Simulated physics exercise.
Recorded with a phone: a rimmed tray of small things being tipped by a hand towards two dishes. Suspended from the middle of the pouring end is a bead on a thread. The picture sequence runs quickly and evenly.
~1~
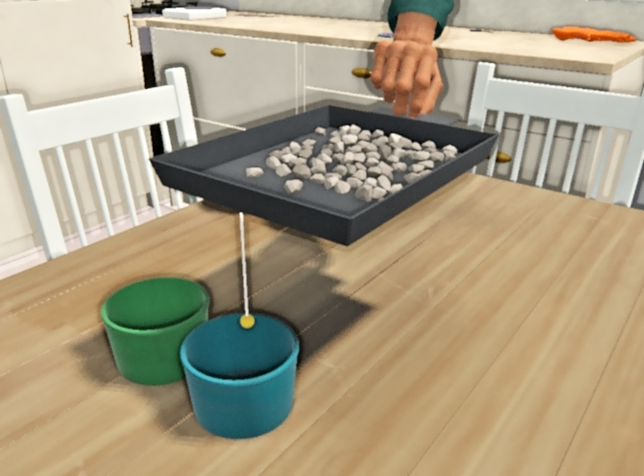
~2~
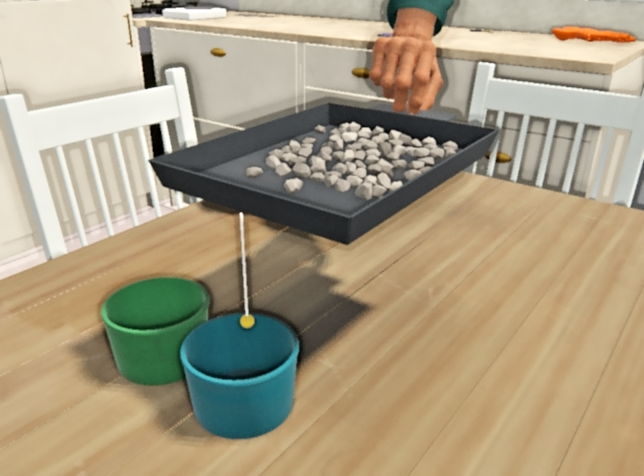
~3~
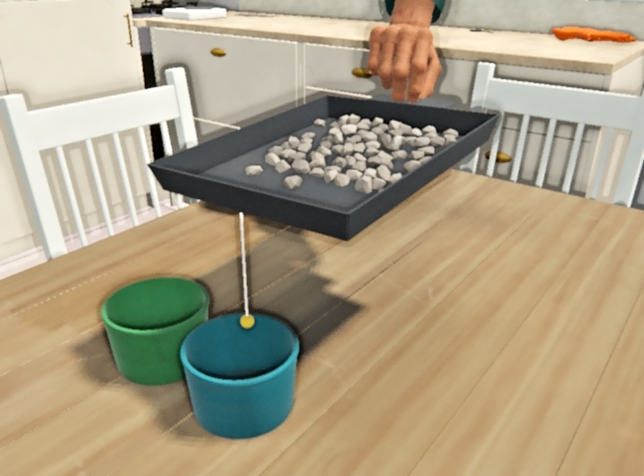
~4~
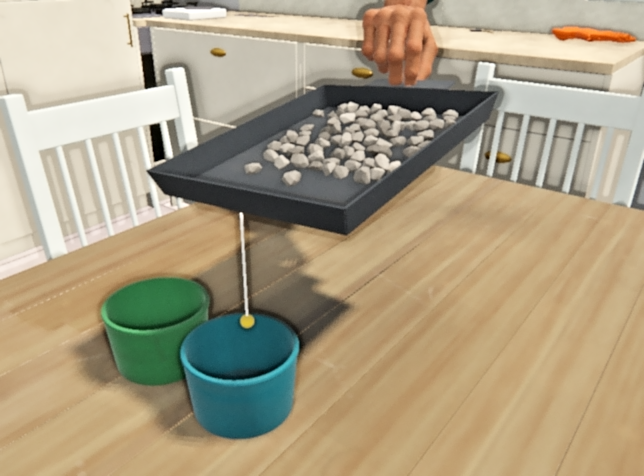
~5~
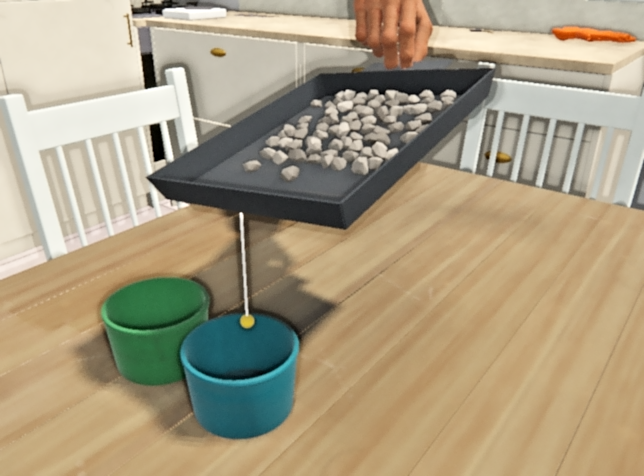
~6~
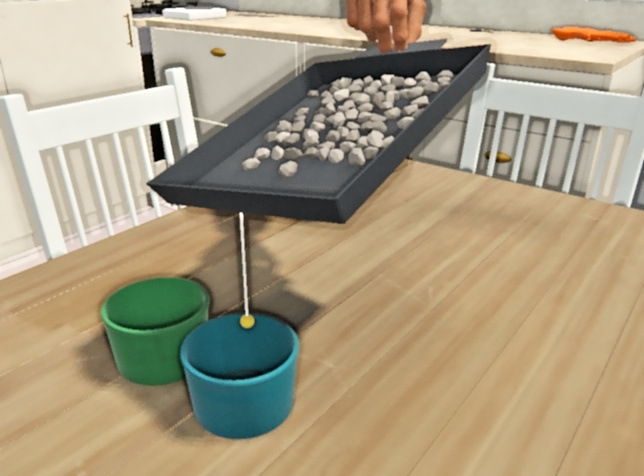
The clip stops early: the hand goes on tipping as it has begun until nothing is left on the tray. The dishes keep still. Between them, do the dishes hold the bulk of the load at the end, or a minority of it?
The dishes save the greater portion.
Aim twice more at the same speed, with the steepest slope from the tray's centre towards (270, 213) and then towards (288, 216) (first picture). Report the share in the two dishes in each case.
About 20 % and about 10 %.
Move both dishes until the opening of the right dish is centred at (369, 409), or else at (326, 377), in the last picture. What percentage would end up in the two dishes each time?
In order: 0 percent and 20 percent.
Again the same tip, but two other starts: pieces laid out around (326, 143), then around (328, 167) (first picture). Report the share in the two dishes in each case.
Around 80 in a hundred the first time, around 70 in a hundred the second.
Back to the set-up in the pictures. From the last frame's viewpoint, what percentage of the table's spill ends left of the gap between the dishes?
That's roughly 50 per cent of the pieces.
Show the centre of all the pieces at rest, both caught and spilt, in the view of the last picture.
I'd mark it at roughly (167, 346).
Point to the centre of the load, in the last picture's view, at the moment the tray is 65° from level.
Around (197, 188).
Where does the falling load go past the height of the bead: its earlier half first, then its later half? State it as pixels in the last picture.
Near (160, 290) to start, and near (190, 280) afterwards.
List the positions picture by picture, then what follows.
In the first frame, corners of the pouring end at (160, 158) and (348, 213), level; middle of the load at (358, 159), bits of gravel; left dish at (118, 349); right dish at (201, 399); bead on its thread at (247, 321).
In the second frame, corners of the pouring end at (160, 159) and (348, 212), level; middle of the load at (358, 156).
In the third frame, corners of the pouring end at (159, 163) and (346, 208), tipped barely, lowest at the left corner; middle of the load at (358, 149).
In the fourth frame, corners of the pouring end at (157, 168) and (342, 202), tipped a little, lowest at the left corner; middle of the load at (357, 138).
In the fifth frame, corners of the pouring end at (157, 174) and (338, 197), tipped a little, lowest at the left corner; middle of the load at (354, 127).
In the sixth frame, corners of the pouring end at (156, 179) and (333, 192), tipped clearly, lowest at the left corner; middle of the load at (351, 116); left dish at (118, 349); right dish at (201, 399).
Soon, tray tipped steeply; nearly all on the tray; a small part in the air.
A while on, tray tipped past a quarter turn; a small part on the tray; a stray few in the right dish; about two thirds in the left dish; a small part outside both; a small part in the air.
Towards the end, tray tipped past a quarter turn; a stray few in the right dish; most in the left dish; a small part outside both.
Finally, tray tipped past a quarter turn; a stray few in the right dish; most in the left dish; a small part outside both.
